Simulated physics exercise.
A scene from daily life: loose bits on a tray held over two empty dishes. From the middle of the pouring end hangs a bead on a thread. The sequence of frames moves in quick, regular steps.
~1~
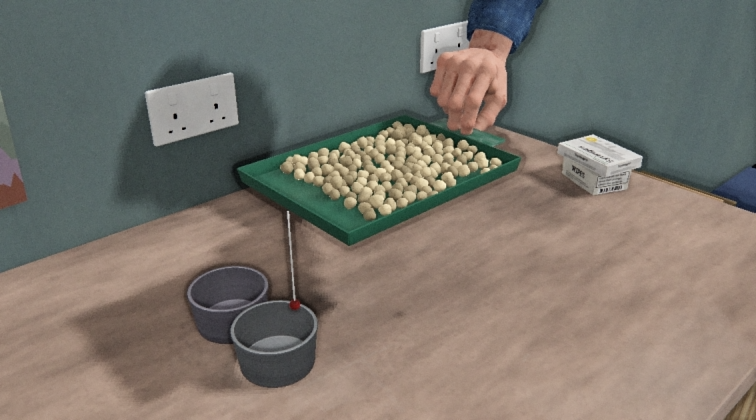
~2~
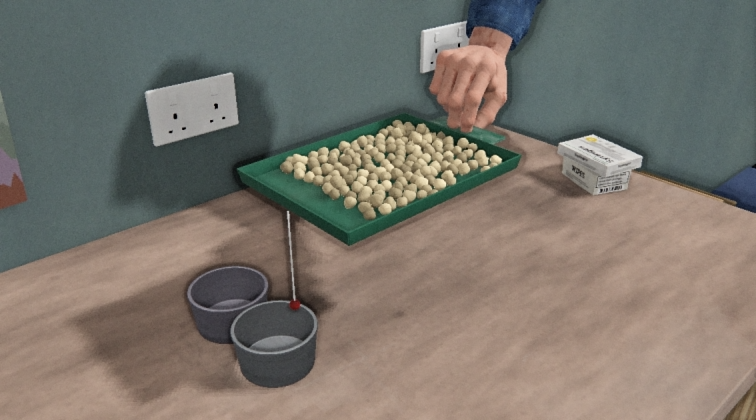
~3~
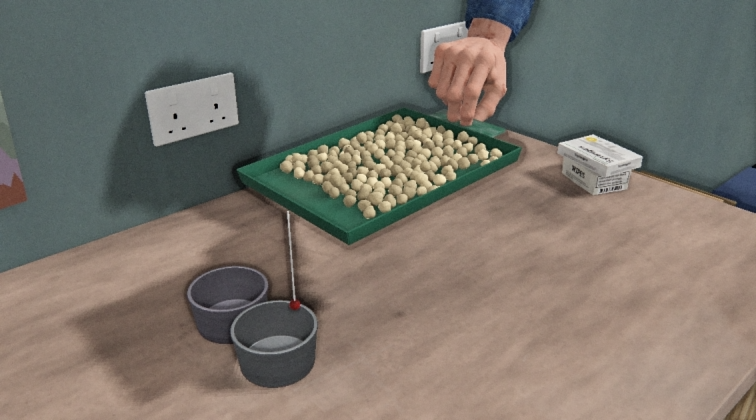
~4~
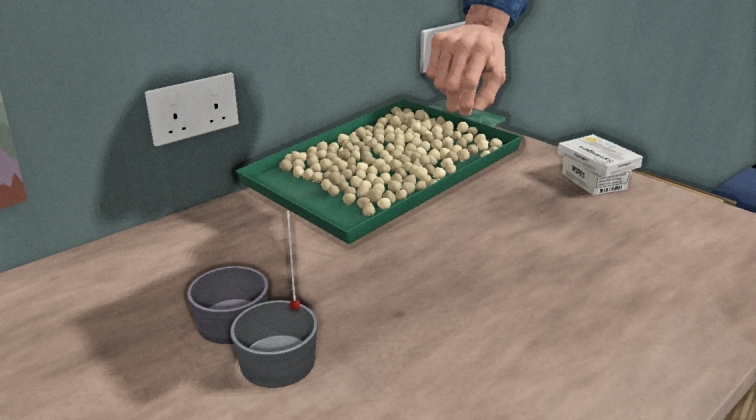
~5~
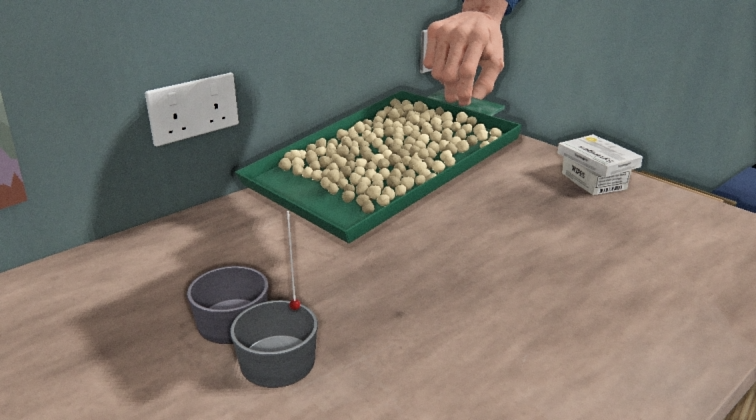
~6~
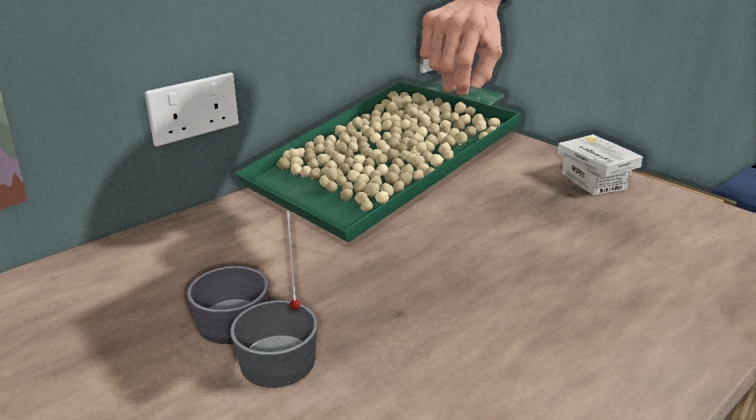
A hand slowly raised the far end of a green tray loaded with small, round, pale nuts, tilting it slightly above two empty grey dishes while a red bead hung on a thread beneath.
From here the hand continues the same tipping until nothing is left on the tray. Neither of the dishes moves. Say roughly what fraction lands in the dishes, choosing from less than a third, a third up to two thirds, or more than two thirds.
A third to two thirds.
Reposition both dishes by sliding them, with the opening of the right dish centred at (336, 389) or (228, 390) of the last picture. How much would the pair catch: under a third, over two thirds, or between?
Two tries, in turn: Less than a third and under a third.
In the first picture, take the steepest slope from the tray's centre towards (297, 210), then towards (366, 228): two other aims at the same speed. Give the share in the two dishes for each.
Case one 20 %; case two 0 %.
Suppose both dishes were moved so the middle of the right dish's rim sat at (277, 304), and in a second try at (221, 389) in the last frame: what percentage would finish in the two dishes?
First position: Some 20 %; second position: Some 20 %.
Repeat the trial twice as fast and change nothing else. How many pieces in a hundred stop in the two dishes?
I'd put it near 40 per cent.
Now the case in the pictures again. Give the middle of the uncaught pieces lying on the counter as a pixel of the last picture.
(150, 404), roughly.
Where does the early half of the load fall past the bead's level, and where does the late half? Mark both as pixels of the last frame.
The first part passes (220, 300); everything after passes (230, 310).
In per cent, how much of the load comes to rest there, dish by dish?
So the left dish gets 30 % of the load, while the right one gets 20 %.
Just after the last frame, tray tipped steeply; almost all on the tray; just a few in the right dish; just a few outside both.
A moment on, tray tipped right over; almost all on the tray; just a few in the right dish; just a few outside both; just a few in the air.
Further on, tray tipped past a quarter turn; roughly a quarter in the right dish; roughly a quarter in the left dish; roughly half outside both.
When it is over, tray tipped past a quarter turn; roughly a quarter in the right dish; roughly a quarter in the left dish; roughly half outside both.
